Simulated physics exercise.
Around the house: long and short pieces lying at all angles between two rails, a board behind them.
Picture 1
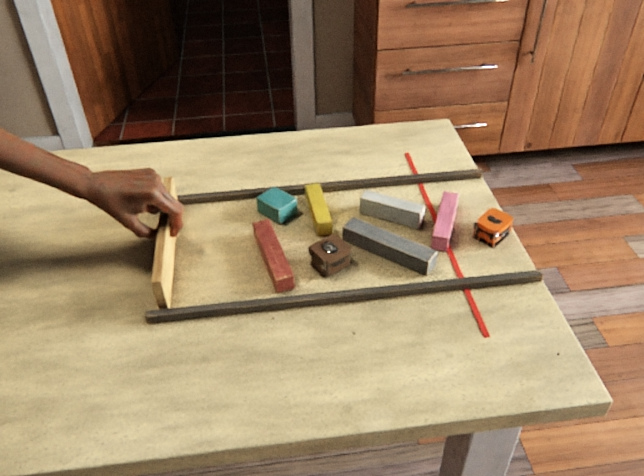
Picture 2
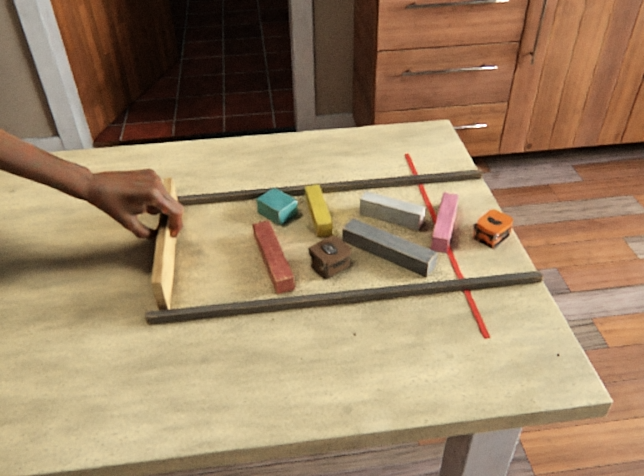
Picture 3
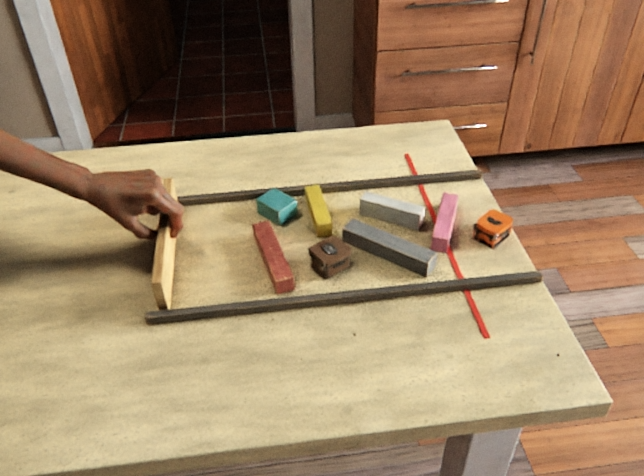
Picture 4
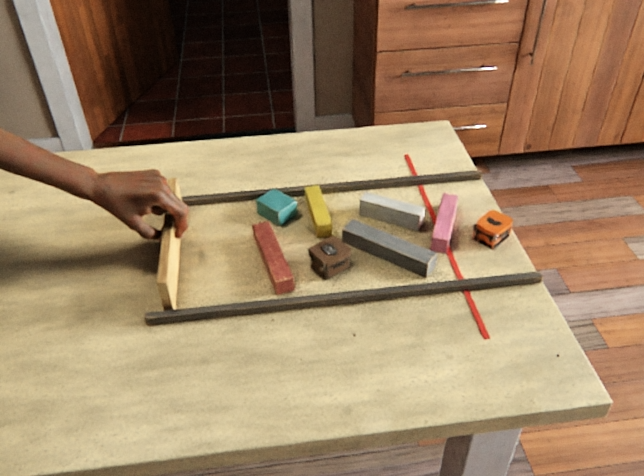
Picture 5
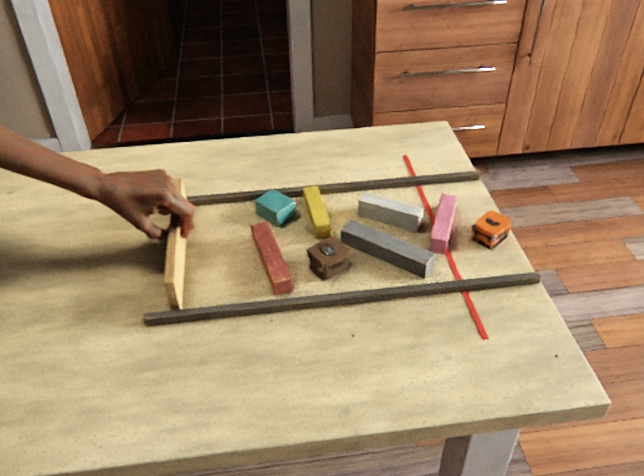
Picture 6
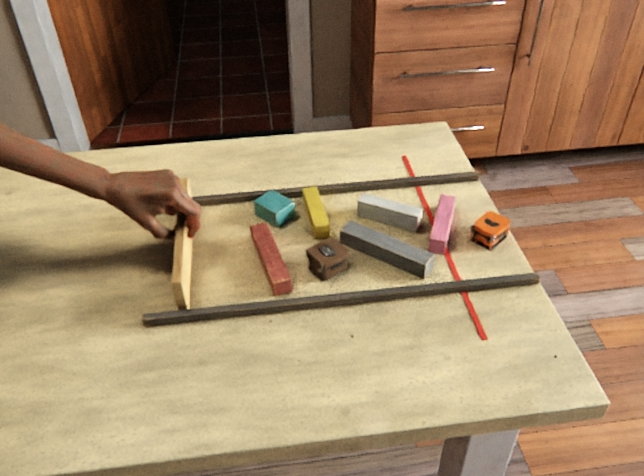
The video shows a hand holding an upright board between two rails on a table, first keeping it nearly still, then sliding it slightly right toward scattered coloured blocks, which stay in place around a red line.
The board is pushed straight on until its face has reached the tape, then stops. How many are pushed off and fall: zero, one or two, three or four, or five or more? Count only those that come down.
Outcome: The number that fall off is one or two.
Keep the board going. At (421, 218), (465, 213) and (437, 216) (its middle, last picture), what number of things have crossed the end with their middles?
In that order 1, 4 and 1.
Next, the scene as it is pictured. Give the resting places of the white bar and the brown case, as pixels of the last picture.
The white bar at (476, 199), the brown case at (492, 264).
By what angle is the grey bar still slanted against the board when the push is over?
Roughly 30° out of line.
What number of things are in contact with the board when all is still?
That makes 2.
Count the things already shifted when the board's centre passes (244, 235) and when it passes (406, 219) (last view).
At the one place 0, at the other 8.
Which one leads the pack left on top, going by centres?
It is the pink bar.
A little later, none off yet; orange case at rest near (490, 231); pink bar at rest near (442, 223); white bar at rest near (389, 213).
Next, none off yet; orange case at rest near (490, 231); pink bar at rest near (442, 223); white bar shifted a little near (403, 212).
Later still, none off yet; orange case shifted a little near (501, 229); pink bar shifted a little near (467, 219); white bar shifted about its own width near (443, 203).
When it is over, the number that fall off is one or two; down, orange case.
